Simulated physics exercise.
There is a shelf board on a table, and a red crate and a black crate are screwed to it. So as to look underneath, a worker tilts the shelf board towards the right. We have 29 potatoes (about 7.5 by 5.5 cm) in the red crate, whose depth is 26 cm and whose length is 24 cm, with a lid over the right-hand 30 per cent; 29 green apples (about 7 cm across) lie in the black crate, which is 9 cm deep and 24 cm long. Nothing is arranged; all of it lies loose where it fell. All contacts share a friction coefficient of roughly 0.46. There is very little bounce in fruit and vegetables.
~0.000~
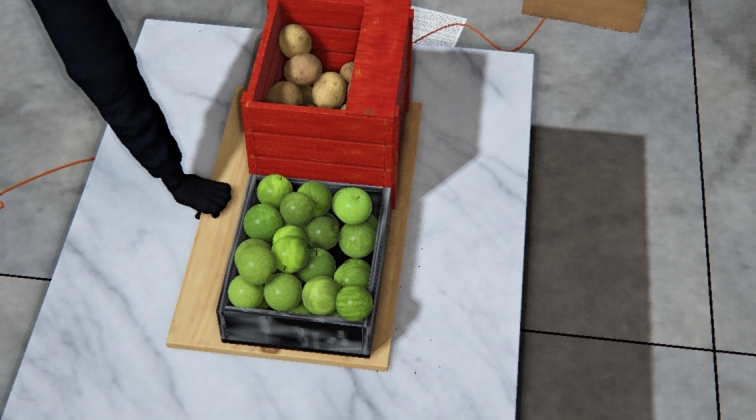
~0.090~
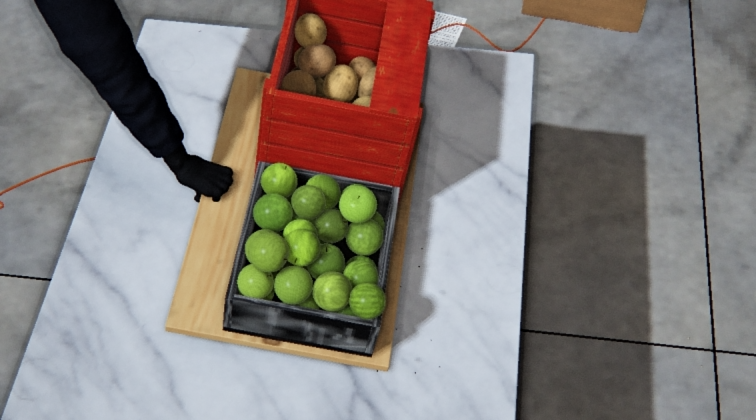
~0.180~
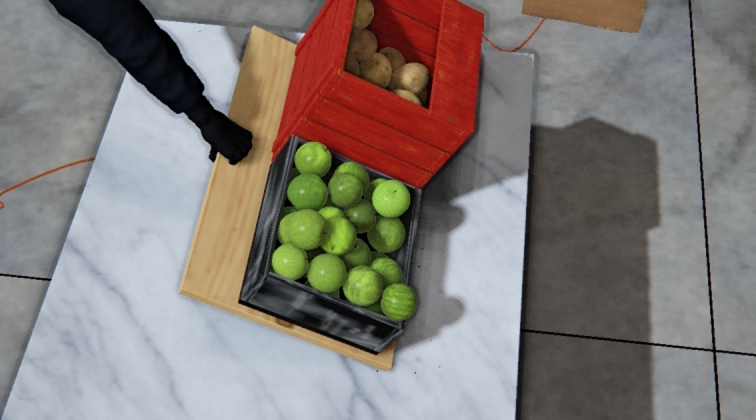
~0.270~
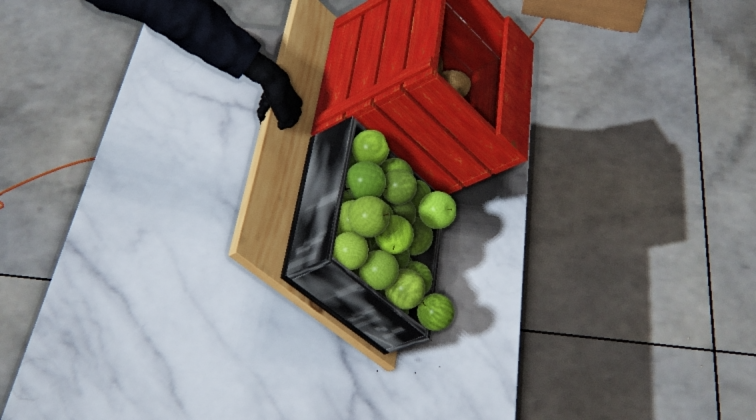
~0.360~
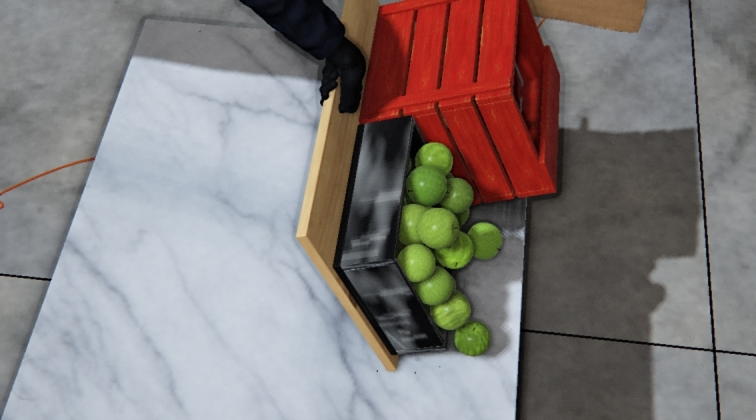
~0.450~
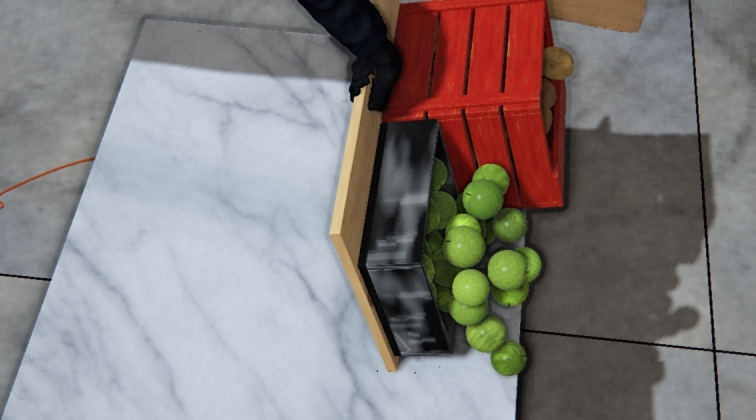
On a marble-patterned table, a dark-sleeved, gloved arm tilts a wooden board steeply to the right, carrying a red crate of potatoes and a black crate of green apples, and apples tumble out over the black crate's right side.
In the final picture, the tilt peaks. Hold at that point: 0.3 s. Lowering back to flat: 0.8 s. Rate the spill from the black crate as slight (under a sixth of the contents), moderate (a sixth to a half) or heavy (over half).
Heavy.
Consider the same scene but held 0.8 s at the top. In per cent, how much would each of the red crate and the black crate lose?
Red crate 0%, black crate 70%.
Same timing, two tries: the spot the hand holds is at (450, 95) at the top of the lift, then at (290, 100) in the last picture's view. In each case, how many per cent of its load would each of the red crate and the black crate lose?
First try, then second: The red crate sheds 20 then 0 per cent, and the black crate sheds 100 then 40 per cent.
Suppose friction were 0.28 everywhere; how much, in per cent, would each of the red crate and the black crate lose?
Red crate 0, black crate 70 per cent.
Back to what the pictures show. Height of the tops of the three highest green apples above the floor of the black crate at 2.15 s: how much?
Height: Roughly 8 cm.
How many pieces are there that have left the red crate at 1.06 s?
At that moment the red crate count out stands near 1.
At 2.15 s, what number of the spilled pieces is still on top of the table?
My count comes to close to 3.
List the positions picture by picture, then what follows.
In the first picture (we follow the rim corner now nearest the camera), black crate at (363, 323); red crate at (386, 117); tilt 0°; nothing out yet.
Black crate at (373, 323); red crate at (409, 118); tilt 8°, in the second picture.
Black crate at (397, 324); red crate at (464, 128); tilt 27°, in the third picture.
Black crate at (425, 332); red crate at (519, 155); tilt 49°, in the fourth picture.
Black crate at (444, 342); red crate at (549, 186); tilt 68°; 6 out, the lowest apple at (473, 339), in the fifth picture.
Black crate at (450, 347); red crate at (557, 199); tilt 76°; 15 out, the lowest apple at (508, 358), in the sixth picture.
After 0.72 s, tilt 76°; 1 of 29 out of the red crate and 20 of 29 out of the black crate.
After 1.06 s, tilt 51°; 1 of 29 out of the red crate and 21 of 29 out of the black crate.
After 1.54 s, tilt 0°; 1 of 29 out of the red crate and 21 of 29 out of the black crate.
Final count (at 2.15 s), 1 of 29 out of the red crate and 21 of 29 out of the black crate. Asked share, 21 of 29, 72 per cent.
